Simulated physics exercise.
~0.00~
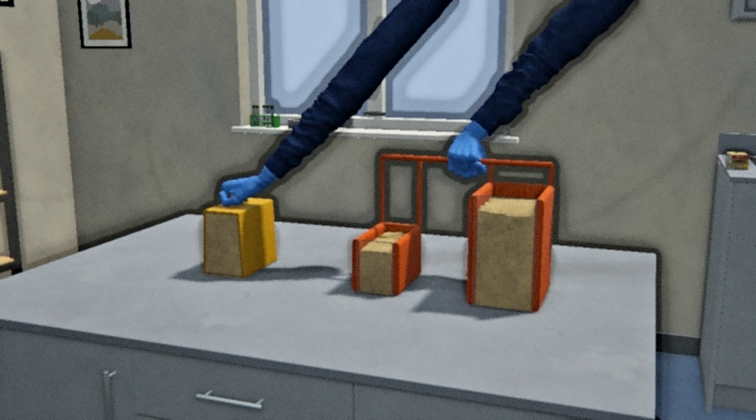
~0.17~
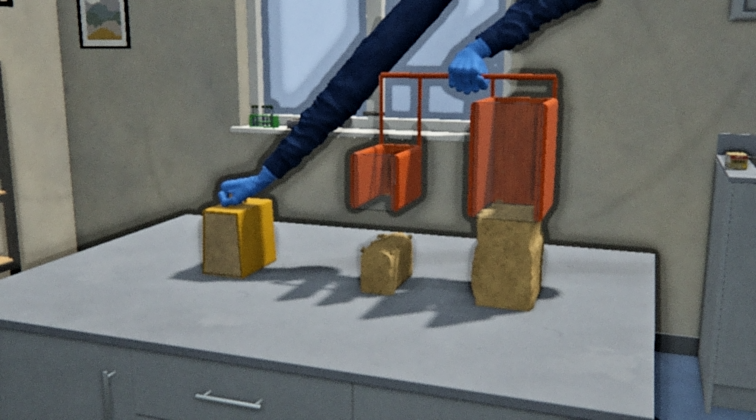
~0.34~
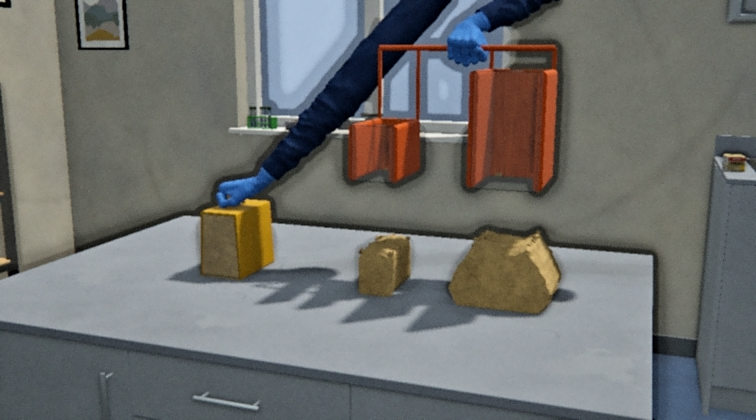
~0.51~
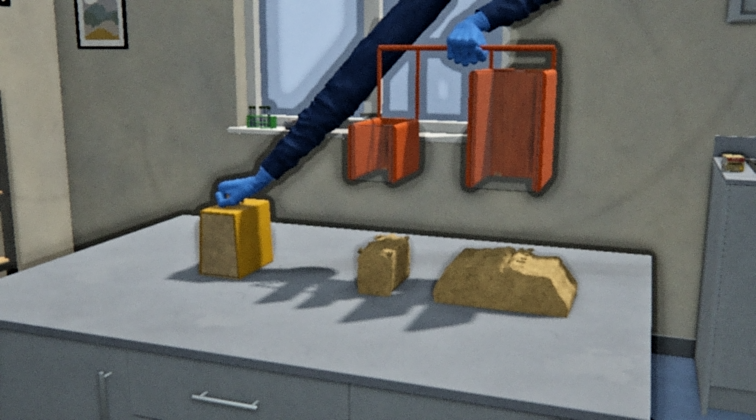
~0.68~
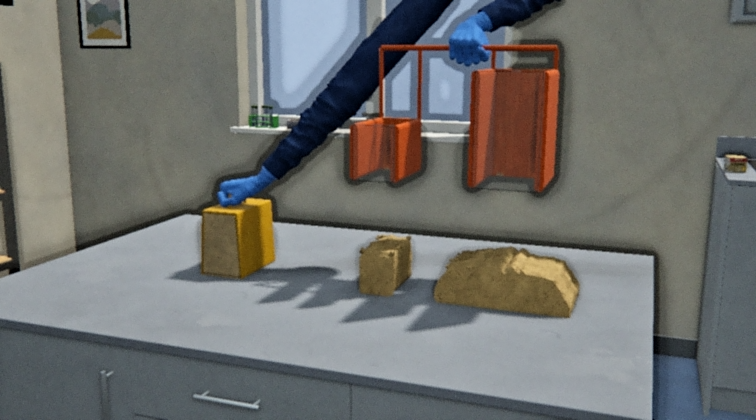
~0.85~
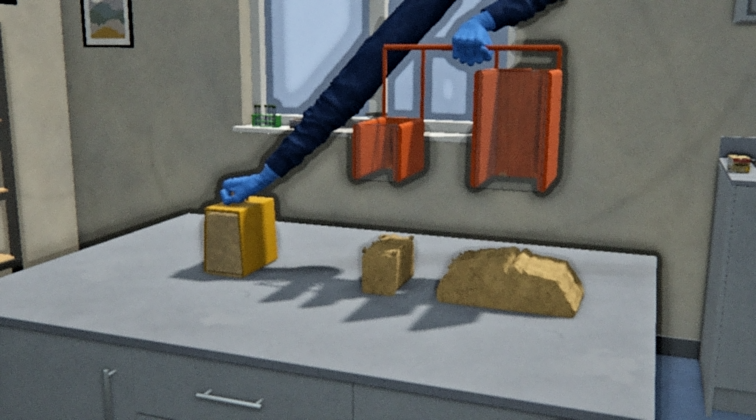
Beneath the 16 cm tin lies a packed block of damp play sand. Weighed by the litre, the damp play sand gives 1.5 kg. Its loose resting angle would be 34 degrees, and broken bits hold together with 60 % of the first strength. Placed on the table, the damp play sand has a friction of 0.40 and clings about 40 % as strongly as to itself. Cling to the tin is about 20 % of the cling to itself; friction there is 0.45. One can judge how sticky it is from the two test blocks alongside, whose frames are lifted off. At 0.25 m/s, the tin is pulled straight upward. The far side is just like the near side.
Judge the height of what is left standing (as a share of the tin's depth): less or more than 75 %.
Expect it short of 75 %.
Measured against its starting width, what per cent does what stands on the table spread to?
Around 200 % of the starting width.
After 1.17 s, the tin is up by 8.0 cm.
After 1.55 s, the tin is up by 17 cm; what stands on the table is 55 % of the tin's depth.
After 1.93 s, the tin is up by 27 cm; what stands on the table is 55 % of the tin's depth.
After 2.31 s, the tin is up by 28 cm; what stands on the table is 55 % of the tin's depth.
After 2.41 s, at the end, the tin is up by 28 cm; what stands on the table is 55 % of the tin's depth.
